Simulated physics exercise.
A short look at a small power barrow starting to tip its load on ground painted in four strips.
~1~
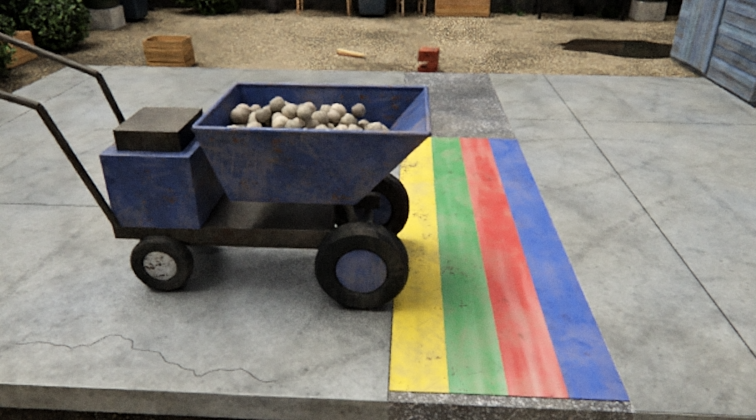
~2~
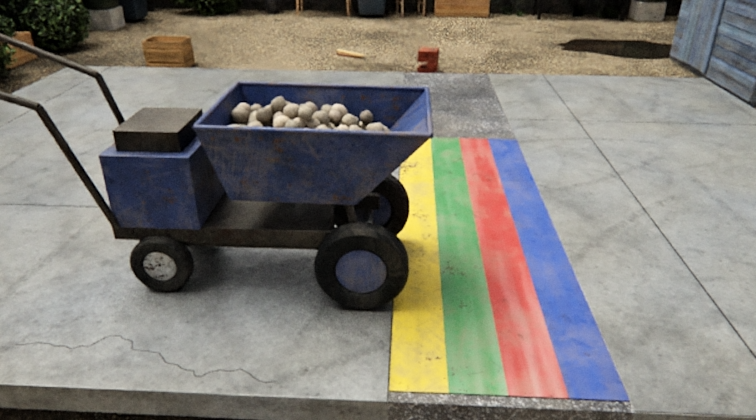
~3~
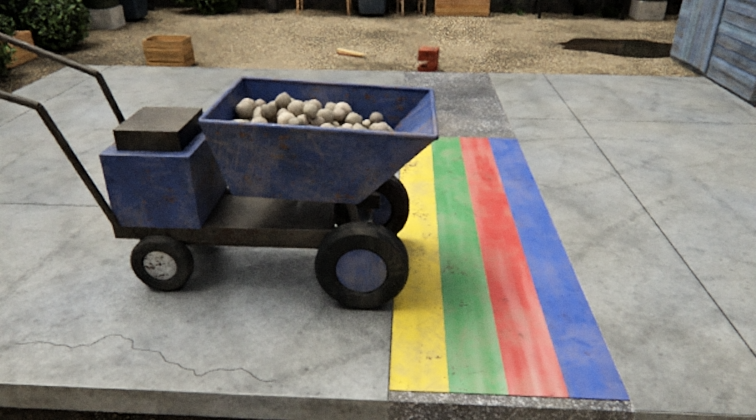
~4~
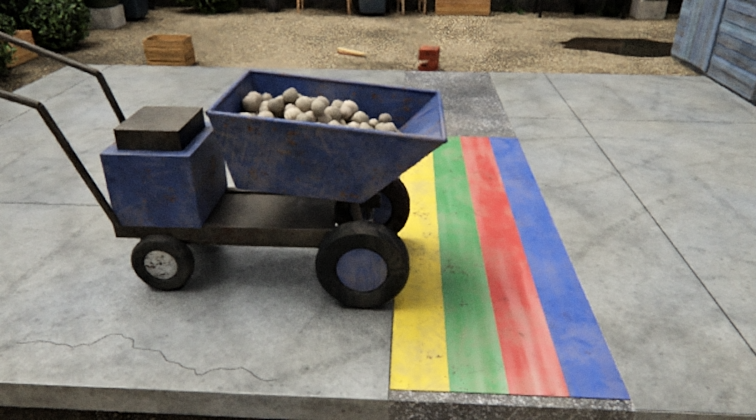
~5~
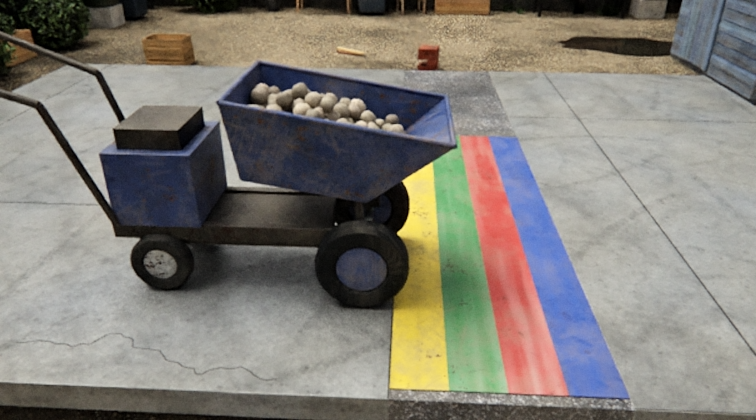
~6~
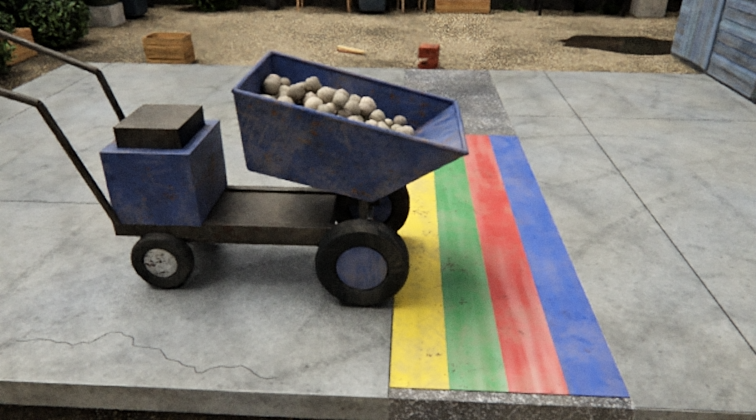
We see a small blue barrow loaded with rounded stones beside yellow, green, red and blue ground strips; its skip starts level, then tilts slightly, the rear rising and the front lip shifting right and down while the wheels stay still.
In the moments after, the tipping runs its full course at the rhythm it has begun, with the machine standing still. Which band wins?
Most covered: The blue band.
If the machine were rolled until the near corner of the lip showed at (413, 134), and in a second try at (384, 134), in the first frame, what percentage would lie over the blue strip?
In turn 30 and 20 in a hundred.
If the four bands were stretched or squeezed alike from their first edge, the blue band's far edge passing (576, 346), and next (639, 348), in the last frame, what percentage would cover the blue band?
Near 30 % and 30 %.
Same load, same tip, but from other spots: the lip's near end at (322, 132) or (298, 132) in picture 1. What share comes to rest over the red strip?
First some 20, then 10 per cent.
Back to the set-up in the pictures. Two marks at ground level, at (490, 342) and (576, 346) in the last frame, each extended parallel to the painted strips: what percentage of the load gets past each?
The first gives 70 %, the second 40 %.
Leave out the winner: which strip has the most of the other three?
It is red.
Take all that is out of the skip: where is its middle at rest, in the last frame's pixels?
At about (557, 266).
Soon, skip tipped steeply; all in the skip.
A while on, skip tipped steeply; nearly all in the skip; a stray few over the red strip; a small part over the blue strip; a stray few falling.
Towards the end, skip tipped right over; about a third in the skip; a stray few over the green strip; about a quarter over the red strip; about a third over the blue strip; about a quarter off the paint.
Finally, skip tipped right over; about a quarter in the skip; none over the yellow strip; a stray few over the green strip; about a quarter over the red strip; about a third over the blue strip; about a quarter off the paint.
